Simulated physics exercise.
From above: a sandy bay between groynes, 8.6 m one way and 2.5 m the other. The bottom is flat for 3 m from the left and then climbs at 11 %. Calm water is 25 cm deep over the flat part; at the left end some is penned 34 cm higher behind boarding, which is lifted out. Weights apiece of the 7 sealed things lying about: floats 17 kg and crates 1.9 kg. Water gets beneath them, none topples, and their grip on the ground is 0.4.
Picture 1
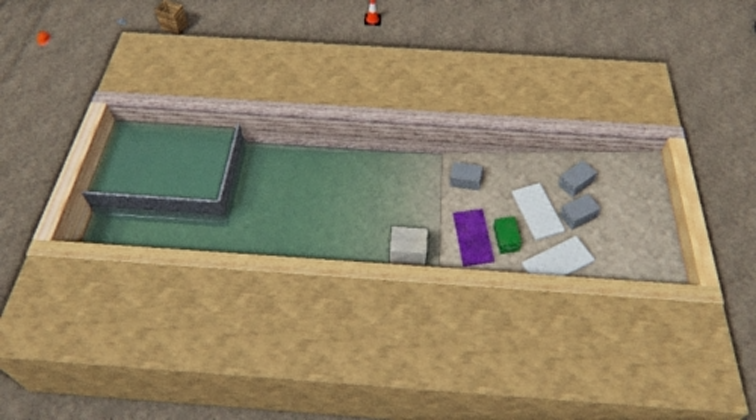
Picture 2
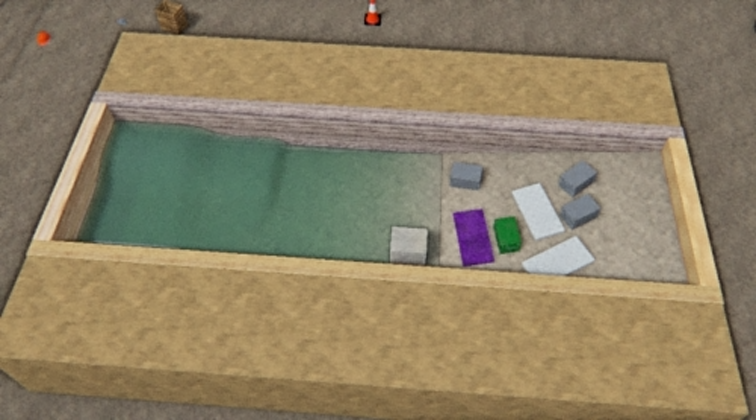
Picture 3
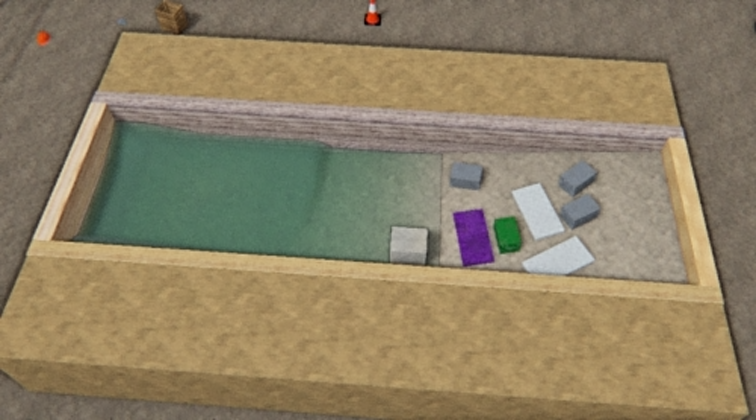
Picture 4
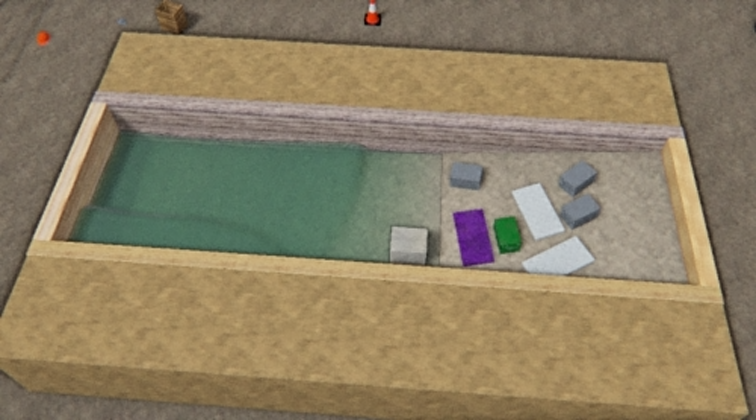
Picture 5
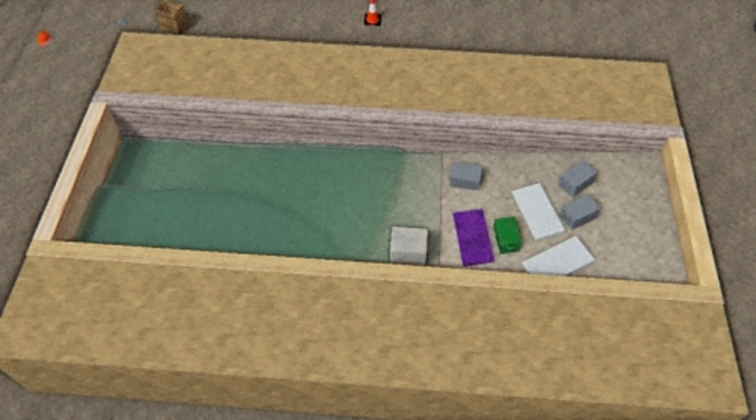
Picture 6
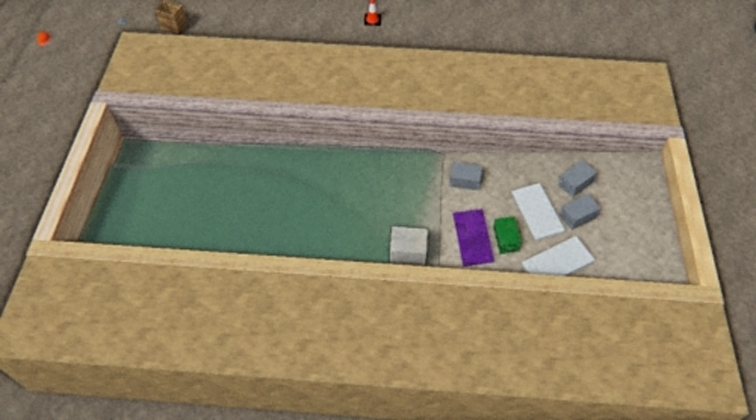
In a sandy bay between groynes, raised water stands behind boarding at the left, with blocks and flat pieces scattered to the right. The boarding disappears, and the penned water drops and spreads rightward in a low swell that fades toward the sand, while the purple float and green crate stay put.
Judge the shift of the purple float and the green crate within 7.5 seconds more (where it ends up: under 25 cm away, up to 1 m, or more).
Purple float gets carried off; green crate travels far.
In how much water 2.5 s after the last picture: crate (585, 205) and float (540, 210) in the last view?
About 1 and 7 cm.
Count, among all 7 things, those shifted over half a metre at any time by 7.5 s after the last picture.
That makes 7.
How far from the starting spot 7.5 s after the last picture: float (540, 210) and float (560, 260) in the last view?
In turn: 300 cm, 140 cm.
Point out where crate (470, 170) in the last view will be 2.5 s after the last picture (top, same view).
Near (544, 154).
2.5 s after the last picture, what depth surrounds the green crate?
Roughly 8 cm.
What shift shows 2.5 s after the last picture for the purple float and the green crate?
Roughly 20 and 30 cm by then.
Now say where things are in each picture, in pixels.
In the first frame, the purple float at (474, 236), on the bottom; the green crate at (510, 231) rests on the ground; water covers 12.7 m2; 0 of 7 have shifted.
In the second frame, the purple float at (474, 236) rests on the ground; the green crate at (510, 231), on the bottom; 12.7 m2 under water; 0 of 7 have shifted.
In the third frame, the purple float at (474, 236), on the bottom; the green crate at (510, 231), on the bottom; water covers 12.7 m2; 0 of 7 have shifted.
In the fourth frame, the purple float at (474, 236), on the bottom; the green crate at (510, 231), on the bottom; 12.7 m2 under water; 0 of 7 have shifted.
In the fifth frame, the purple float at (474, 236), on the bottom; the green crate at (510, 231) rests on the ground; water covers 12.7 m2; 0 of 7 have shifted.
In the sixth frame, the purple float at (474, 236) rests on the ground; the green crate at (510, 231), on the bottom; water covers 12.7 m2; 0 of 7 have shifted.
Then, 0.6 s after the last picture the purple float is near (474, 236), 0.0 m from its start, aground; the green crate is near (510, 231), 0.0 m from its start, aground; 0 afloat.
Then, 2.5 s after the last picture the purple float is near (489, 236), 0.2 m from its start, afloat; the green crate is near (532, 227), 0.3 m from its start, afloat; 3 afloat.
Then, 4.8 s after the last picture the purple float is near (387, 215), 1.3 m from its start, afloat; the green crate is near (441, 228), 1.0 m from its start, afloat; 6 afloat.
Then, 7.5 s after the last picture the purple float is near (331, 218), 2.1 m from its start, afloat; the green crate is near (390, 195), 1.8 m from its start, afloat; 6 afloat.
